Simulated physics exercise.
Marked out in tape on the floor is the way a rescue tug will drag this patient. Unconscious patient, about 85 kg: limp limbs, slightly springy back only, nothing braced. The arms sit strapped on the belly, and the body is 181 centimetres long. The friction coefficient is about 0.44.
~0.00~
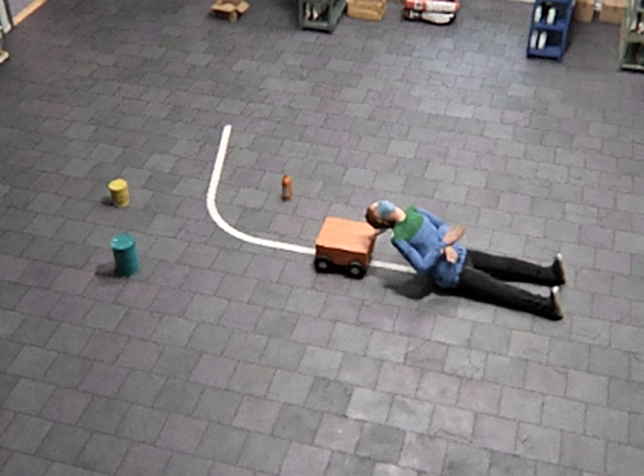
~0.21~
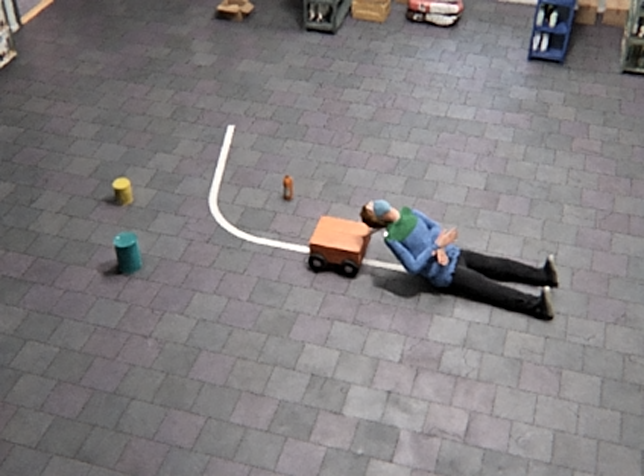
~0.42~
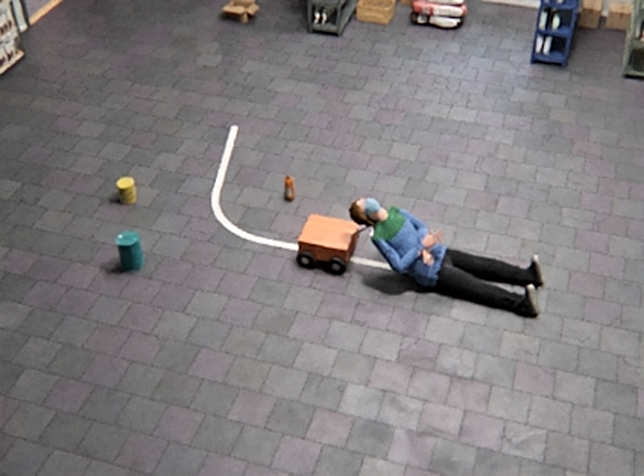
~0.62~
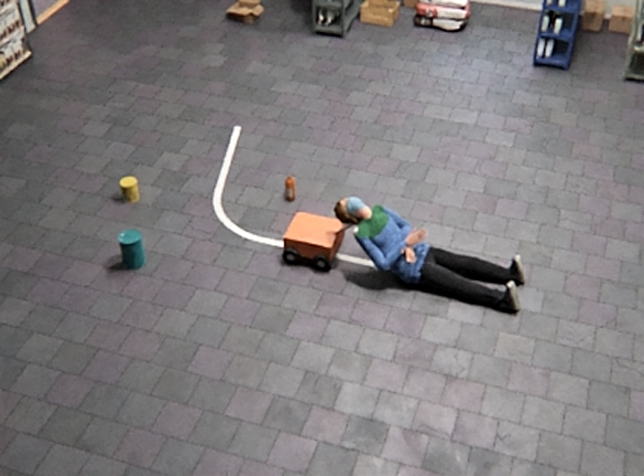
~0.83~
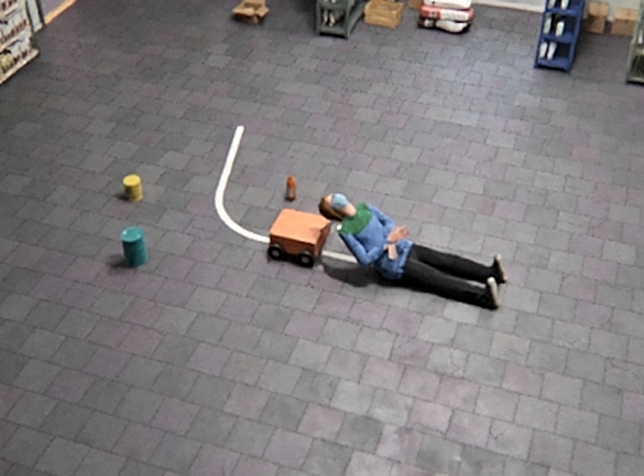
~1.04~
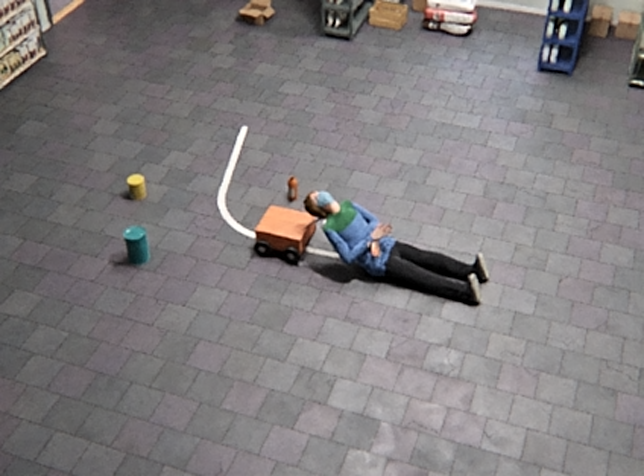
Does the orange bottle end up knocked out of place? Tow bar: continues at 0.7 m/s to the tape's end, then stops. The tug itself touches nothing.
No. It never gets displaced.
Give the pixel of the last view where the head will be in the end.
The head finishes near (246, 75).
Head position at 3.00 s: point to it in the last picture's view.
Around (212, 152).
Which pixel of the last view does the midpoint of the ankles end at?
Estimated spot: About (247, 192).
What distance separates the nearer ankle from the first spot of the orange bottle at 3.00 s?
They are some 90 centimetres apart.
After 2.20 s the orange bottle is where it stood, near (293, 187) in the last picture's view; the yellow can where it stood; the nearer ankle is 128 cm from that spot.
After 3.00 s the orange bottle is where it stood, near (293, 187) in the last picture's view; the nearer ankle is 89 cm from that spot.
After 3.70 s the orange bottle is where it stood, near (293, 187) in the last picture's view; the nearer ankle is 64 cm from that spot.
After 4.50 s the orange bottle is where it stood, near (293, 187) in the last picture's view; the yellow can where it stood; the nearer ankle is 37 cm from that spot.
After 5.3 s, orange bottle stays put; teal bin stays put; yellow can stays put.
